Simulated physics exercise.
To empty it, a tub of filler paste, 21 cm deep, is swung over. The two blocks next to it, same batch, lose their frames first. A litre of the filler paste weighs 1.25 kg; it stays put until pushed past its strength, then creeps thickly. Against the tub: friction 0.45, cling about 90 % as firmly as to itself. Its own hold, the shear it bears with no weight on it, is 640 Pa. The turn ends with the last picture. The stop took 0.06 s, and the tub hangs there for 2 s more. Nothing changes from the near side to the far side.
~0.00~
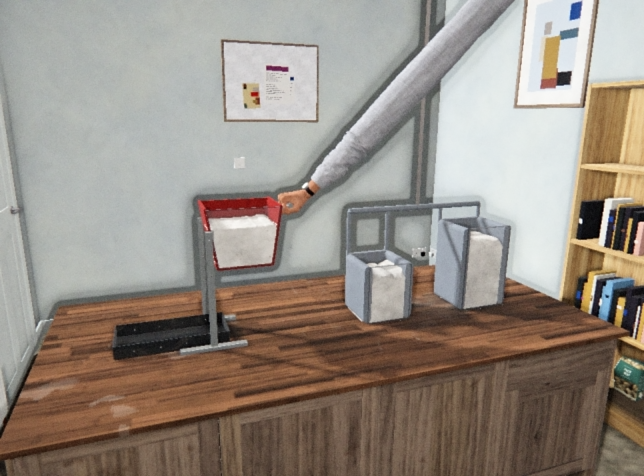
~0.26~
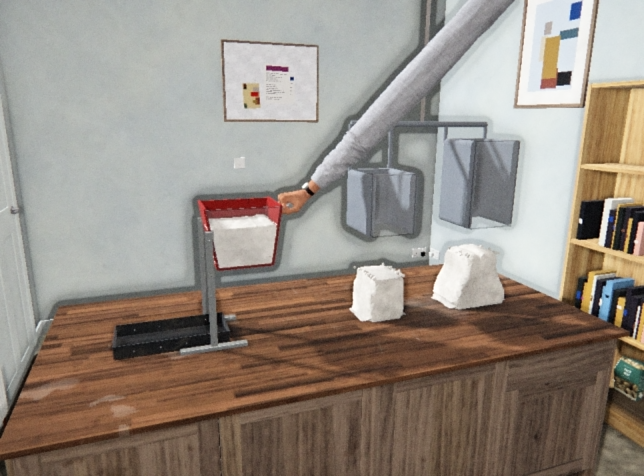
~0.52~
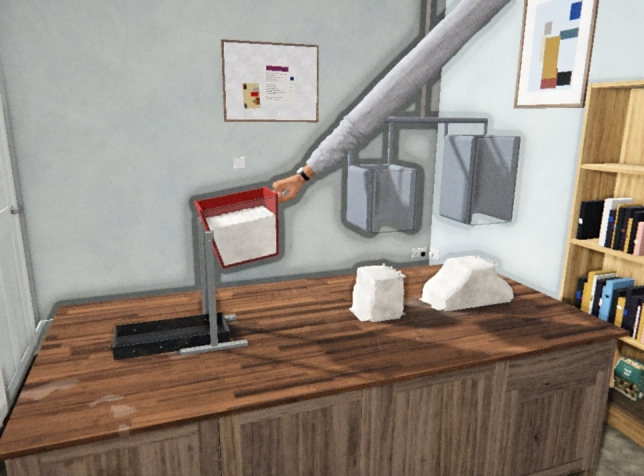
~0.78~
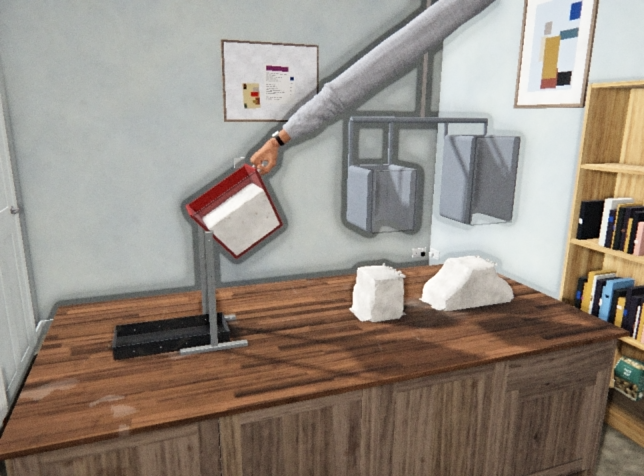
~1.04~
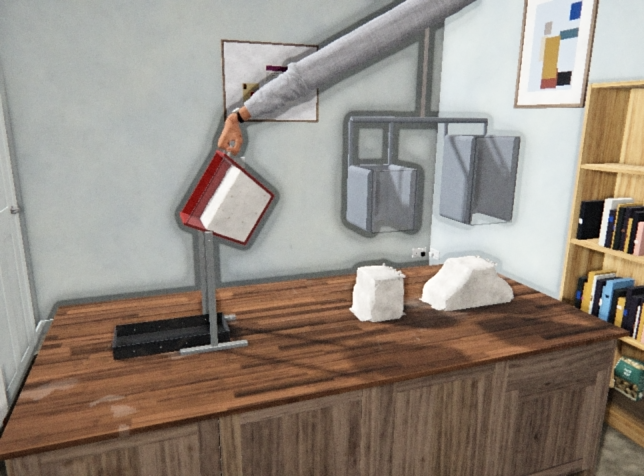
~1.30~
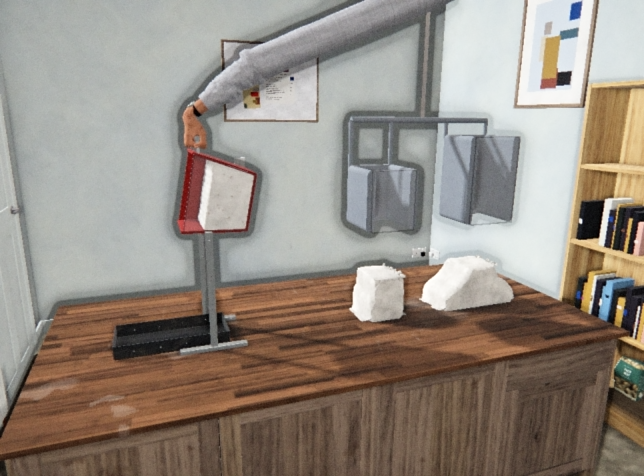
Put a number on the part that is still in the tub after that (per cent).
It comes to some 100 %.
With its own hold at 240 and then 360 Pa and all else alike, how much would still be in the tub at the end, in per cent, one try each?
In turn about 55 %, 70 %.
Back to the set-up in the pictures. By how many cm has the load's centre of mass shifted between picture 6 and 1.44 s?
Roughly 0 cm.
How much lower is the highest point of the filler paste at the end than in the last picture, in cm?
Roughly 0 cm.
After 1.44 s, the tub is at 79 degrees and holds 100 %.
After 1.61 s, the tub is at 79 degrees and holds 100 %.
After 1.78 s, the tub is at 79 degrees and holds 100 %.
After 1.95 s, the tub is at 79 degrees and holds 100 %.
After 3.30 s, at the end, the tub is at 79 degrees and holds 100 %.
